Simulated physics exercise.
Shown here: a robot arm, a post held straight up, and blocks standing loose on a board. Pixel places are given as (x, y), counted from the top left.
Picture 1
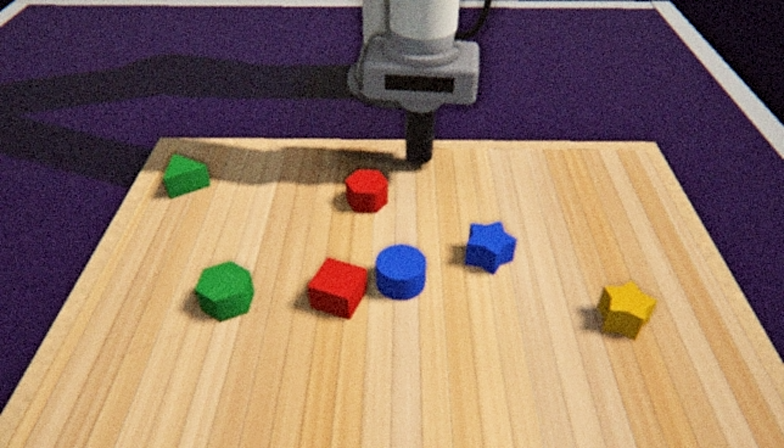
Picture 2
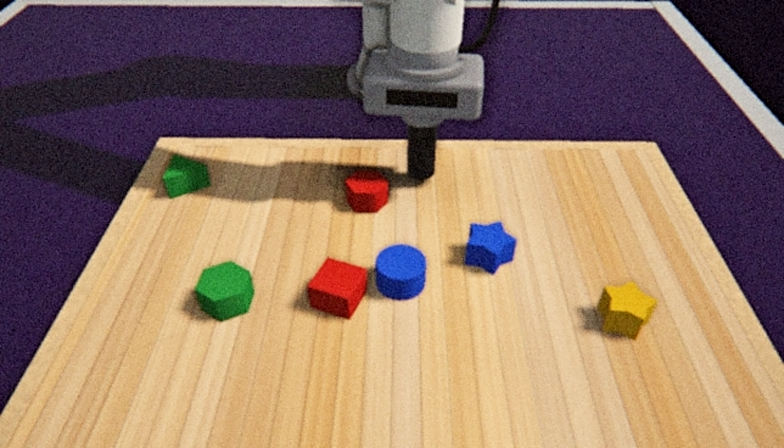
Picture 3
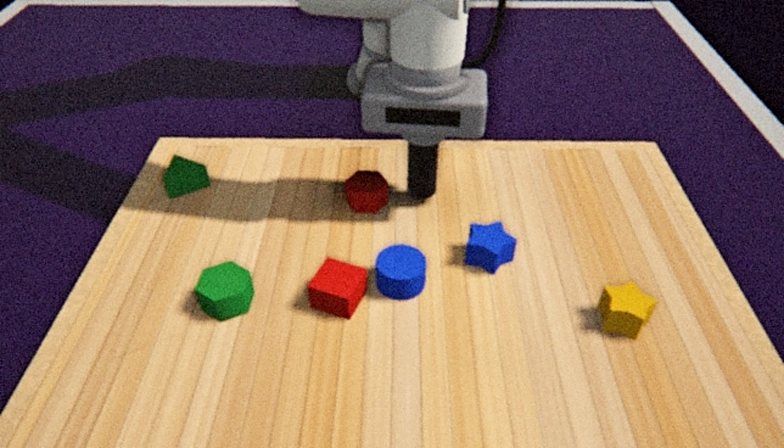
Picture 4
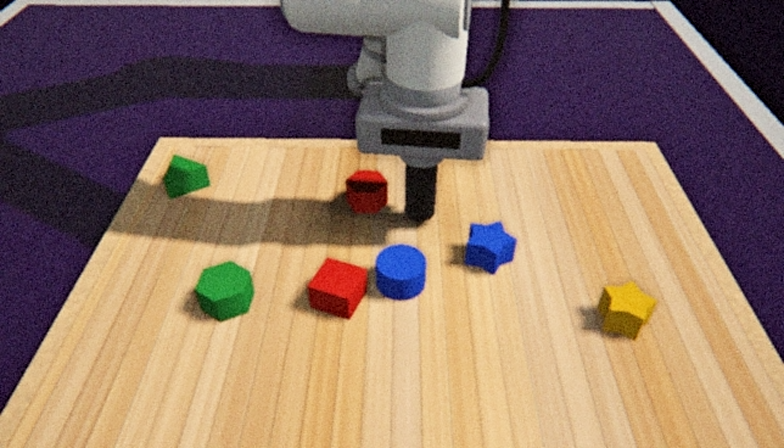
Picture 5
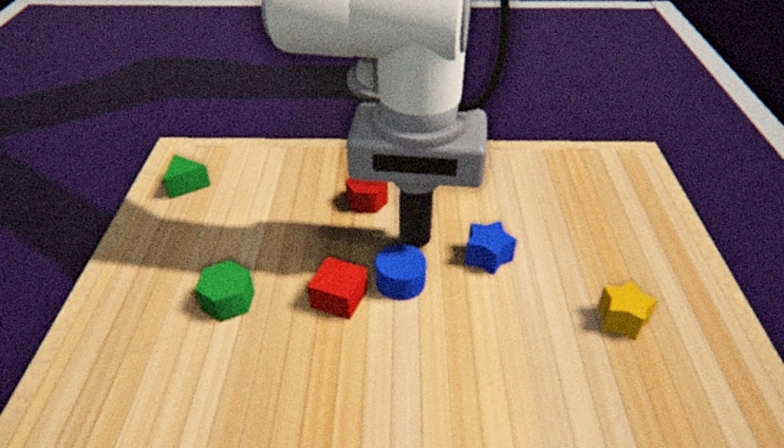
Robot arm lowering a dark upright post toward the viewer across a wooden board, nearing a blue round block among still, colourful blocks.
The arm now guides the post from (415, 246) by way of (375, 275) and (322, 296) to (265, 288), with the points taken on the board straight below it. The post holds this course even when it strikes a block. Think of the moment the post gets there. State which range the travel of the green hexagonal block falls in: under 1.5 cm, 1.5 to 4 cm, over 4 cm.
Answer: Less than 1.5 cm.
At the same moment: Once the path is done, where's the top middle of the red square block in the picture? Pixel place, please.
Just about (277, 304).
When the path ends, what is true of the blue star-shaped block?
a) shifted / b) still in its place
My answer is option b.
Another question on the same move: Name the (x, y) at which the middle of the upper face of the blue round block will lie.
Somewhere near (392, 284).
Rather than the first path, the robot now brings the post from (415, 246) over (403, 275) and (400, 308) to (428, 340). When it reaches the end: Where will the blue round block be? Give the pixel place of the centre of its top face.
Top centre: (382, 332).
On the path given first. One third of the way, post (374, 266); blue round block (392, 282).
Two thirds of the way, post (320, 288); red square block (288, 299); blue round block (392, 284).
At the end, post (263, 279); green hexagonal block (216, 281); red square block (277, 304); blue round block (392, 284); blue star-shaped block still.
